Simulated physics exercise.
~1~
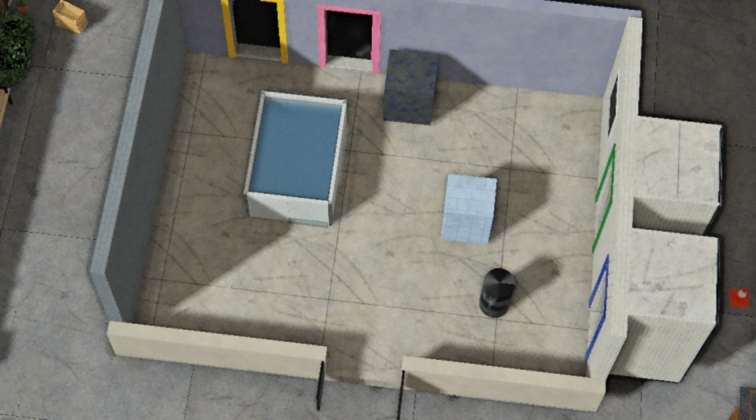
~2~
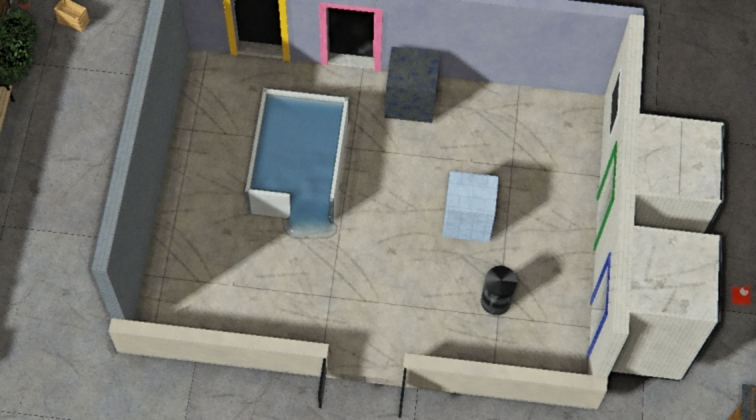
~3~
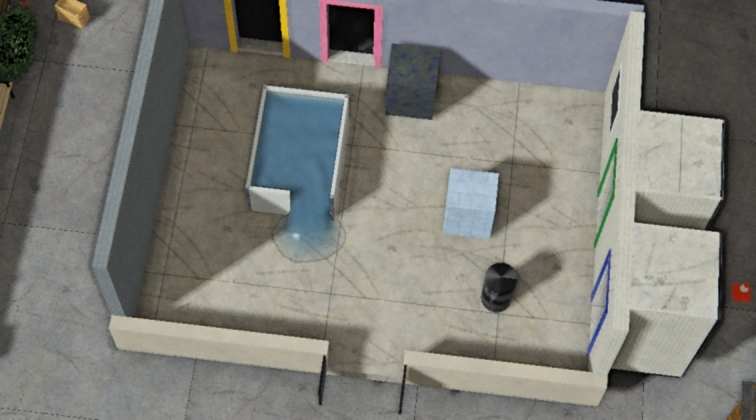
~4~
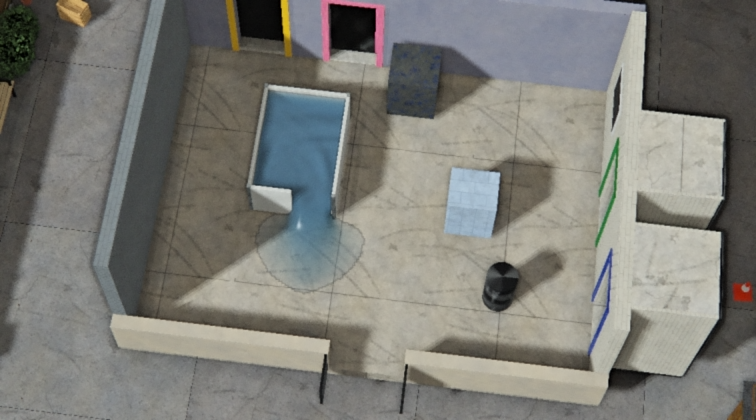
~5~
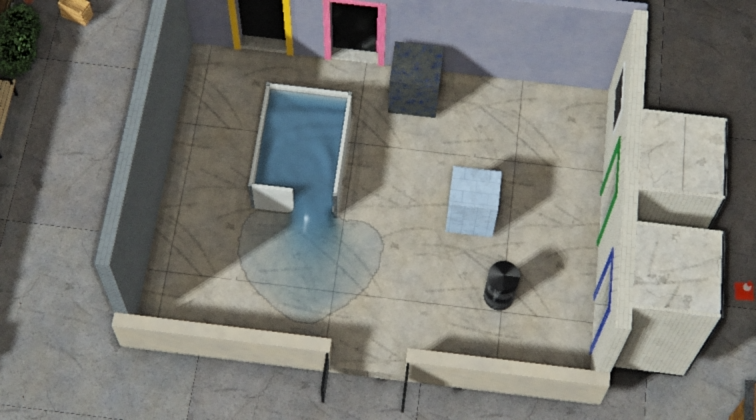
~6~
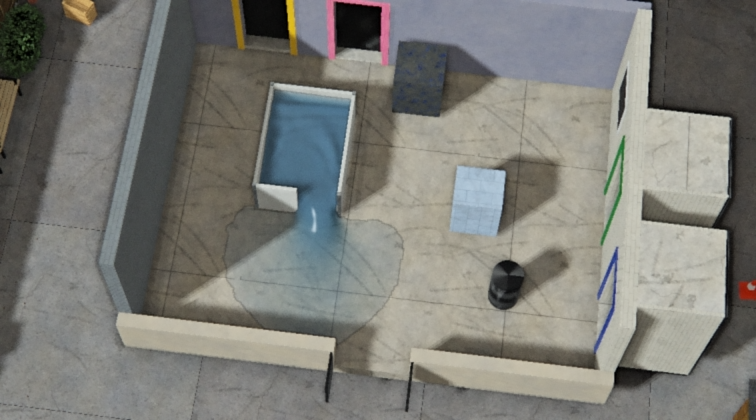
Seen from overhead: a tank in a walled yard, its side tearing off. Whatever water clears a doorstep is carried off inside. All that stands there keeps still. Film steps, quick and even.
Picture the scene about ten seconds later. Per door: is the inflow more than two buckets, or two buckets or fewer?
Yellow door - two or fewer; pink door - two or fewer; green door - two or fewer; blue door - more than two.
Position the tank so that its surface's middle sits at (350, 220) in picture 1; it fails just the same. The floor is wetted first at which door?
Leading the way is the door marked blue.
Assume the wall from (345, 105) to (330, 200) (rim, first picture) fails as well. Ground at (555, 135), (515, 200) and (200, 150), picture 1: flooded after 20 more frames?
Going in your order, I'd say drenched, then drenched, then still bare.
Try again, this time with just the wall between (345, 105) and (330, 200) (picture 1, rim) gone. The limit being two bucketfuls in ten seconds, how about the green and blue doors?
Verdict - green door breaks the limit, blue door breaks the limit.
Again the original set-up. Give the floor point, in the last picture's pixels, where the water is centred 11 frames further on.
Close to (304, 226), I reckon.
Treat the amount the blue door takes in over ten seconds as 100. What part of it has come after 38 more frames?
By my reckoning, 45 percent.
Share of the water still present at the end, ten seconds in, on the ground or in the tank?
72 percent or thereabouts.
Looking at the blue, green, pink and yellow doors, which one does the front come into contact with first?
The blue one.
A moment on, water covers 25 % of the floor; the yellow door not reached, the pink door not reached, the green door not reached, the blue door not reached.
Next, water covers 30 % of the floor; the yellow door not reached, the pink door not reached, the green door not reached, the blue door not reached.
Then, water covers 40 % of the floor; the yellow door not reached, the pink door not reached, the green door not reached, the blue door wet at the sill, nothing in.
Later, water covers 60 % of the floor; the yellow door wet at the sill, nothing in, the pink door not reached, the green door wet at the sill, nothing in, the blue door over two buckets in.
In the end, water covers 80 % of the floor; the yellow door wet at the sill, nothing in, the pink door wet at the sill, nothing in, the green door wet at the sill, nothing in, the blue door over two buckets in.
